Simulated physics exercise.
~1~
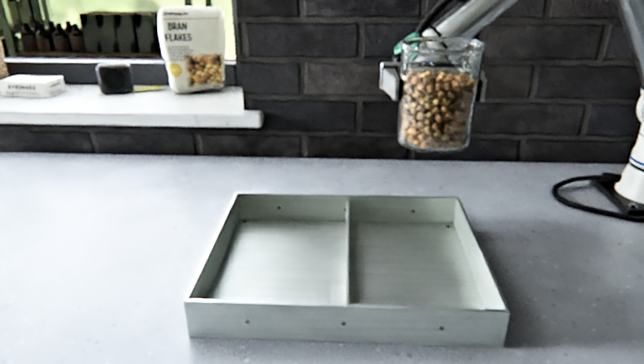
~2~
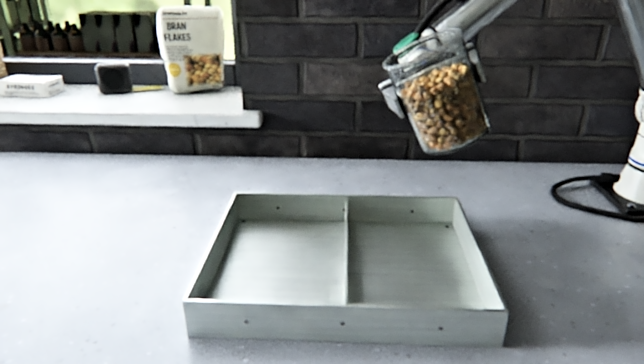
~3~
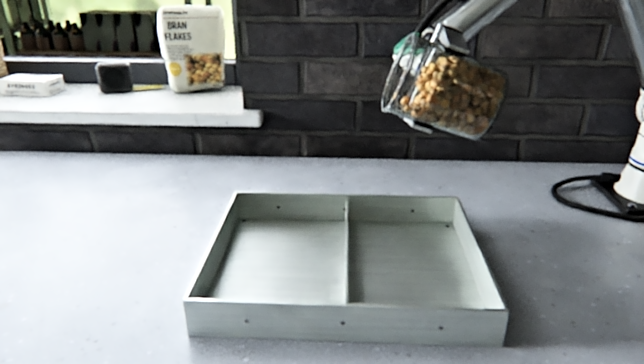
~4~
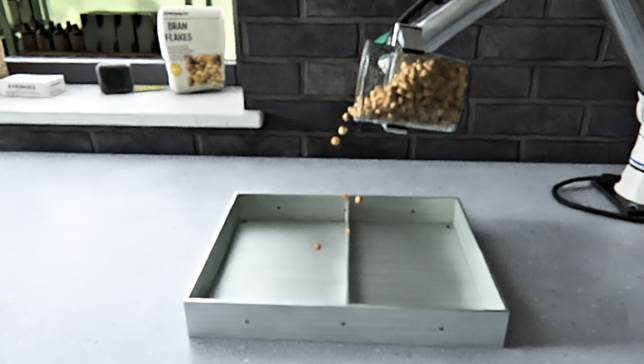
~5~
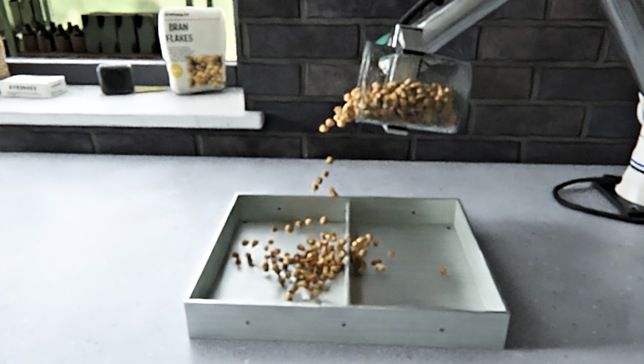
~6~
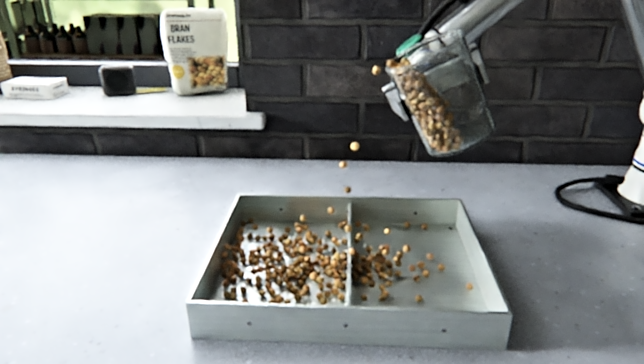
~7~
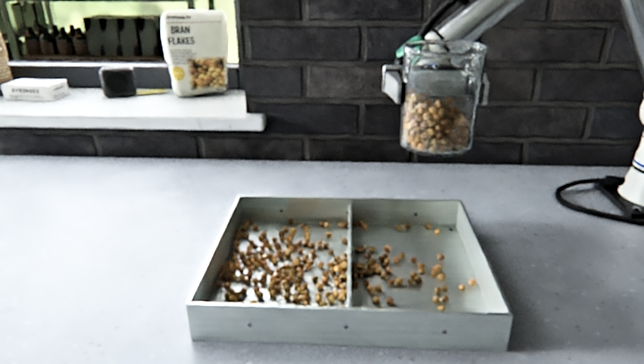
A robot arm tips a clear cup, spills chickpeas into a divided tray, then rights it.
